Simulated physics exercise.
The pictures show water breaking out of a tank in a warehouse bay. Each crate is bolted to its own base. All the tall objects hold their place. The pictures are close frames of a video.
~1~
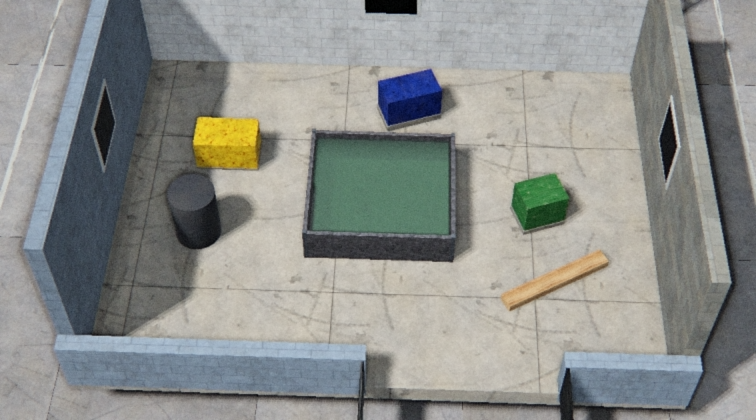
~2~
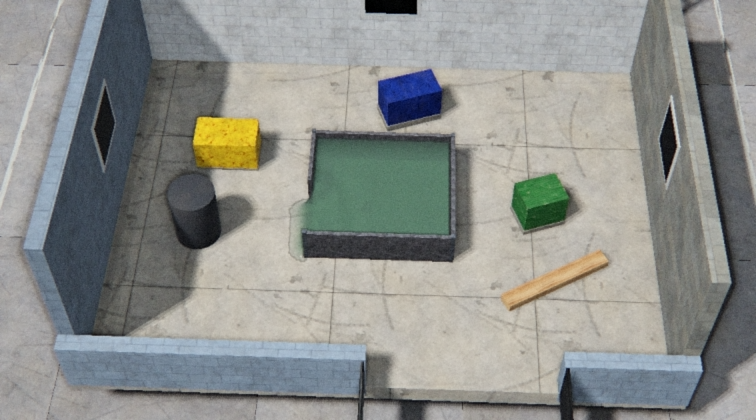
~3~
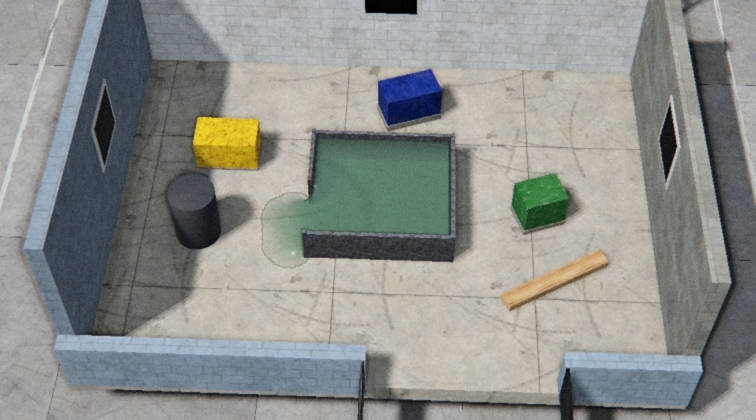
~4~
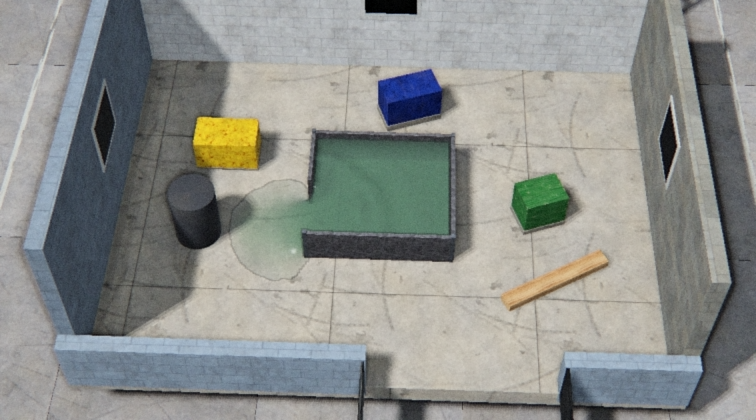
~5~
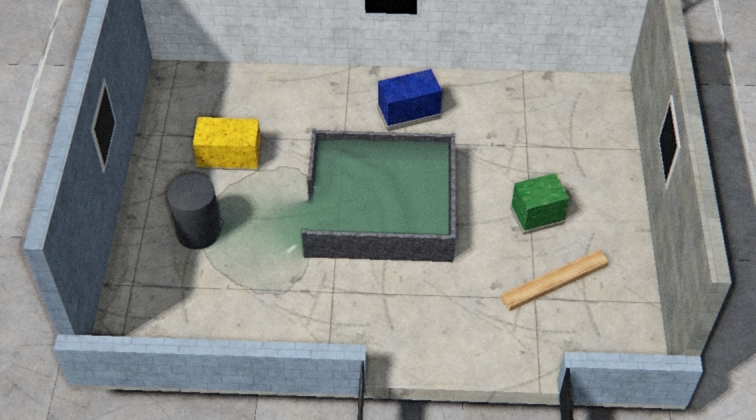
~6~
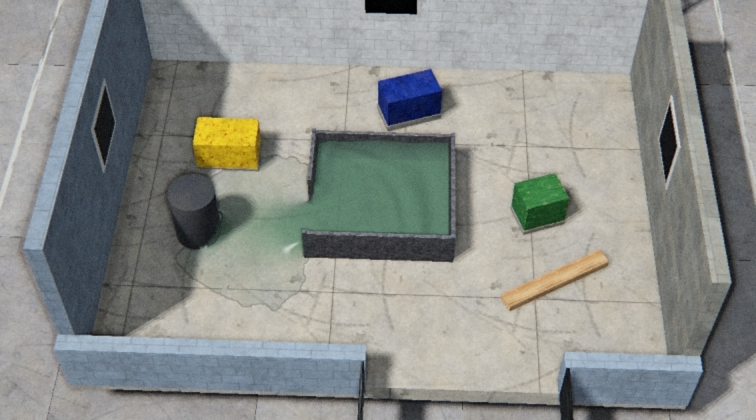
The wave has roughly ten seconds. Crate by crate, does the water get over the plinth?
The yellow crate gets wet; the blue crate stays dry; the green crate stays dry.
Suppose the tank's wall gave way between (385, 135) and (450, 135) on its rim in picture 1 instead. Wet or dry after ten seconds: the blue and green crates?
Then: The blue crate ends up wet; the green crate takes water.
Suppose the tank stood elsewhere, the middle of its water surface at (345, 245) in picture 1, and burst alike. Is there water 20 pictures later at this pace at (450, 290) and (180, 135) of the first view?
In that order: Not flooded, wet.
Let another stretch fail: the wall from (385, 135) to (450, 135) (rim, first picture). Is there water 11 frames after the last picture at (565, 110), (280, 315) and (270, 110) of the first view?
As listed: Under water, no water, under water.
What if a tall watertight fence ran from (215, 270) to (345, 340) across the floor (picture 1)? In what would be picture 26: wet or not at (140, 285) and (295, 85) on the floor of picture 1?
As listed: Wet, no water.
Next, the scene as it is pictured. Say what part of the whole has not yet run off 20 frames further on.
Close to 100 %.
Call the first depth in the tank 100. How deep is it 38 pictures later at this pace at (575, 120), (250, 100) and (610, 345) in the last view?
About 0, 6 and 0 per cent.
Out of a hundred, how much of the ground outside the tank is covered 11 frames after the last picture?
Roughly 20 per cent.
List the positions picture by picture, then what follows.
The first frame shows the water tank at (381, 186) is whole and still.
In the second frame, the front is at (300, 256), out from the gap at (310, 223).
In the third frame, the front is at (270, 208), out from the gap at (310, 223).
In the fourth frame, the front is at (239, 210), out from the gap at (310, 224).
In the fifth frame, the front is at a hidden place, out from the gap at (310, 223).
In the sixth frame, water pours out at (310, 223) and has run to a hidden place.
A moment on, water covers 15 % of the floor; the yellow crate water round its plinth, the blue crate not reached, the green crate not reached.
Next, water covers 20 % of the floor; the yellow crate water round its plinth, the blue crate not reached, the green crate not reached.
Then, water covers 30 % of the floor; the yellow crate water round its plinth, the blue crate not reached, the green crate not reached.
Later, water covers 55 % of the floor; the yellow crate water round its plinth, the blue crate water round its plinth, the green crate not reached.
In the end, water covers 75 % of the floor; the yellow crate was topped, the blue crate stayed above the water, the green crate stayed above the water.
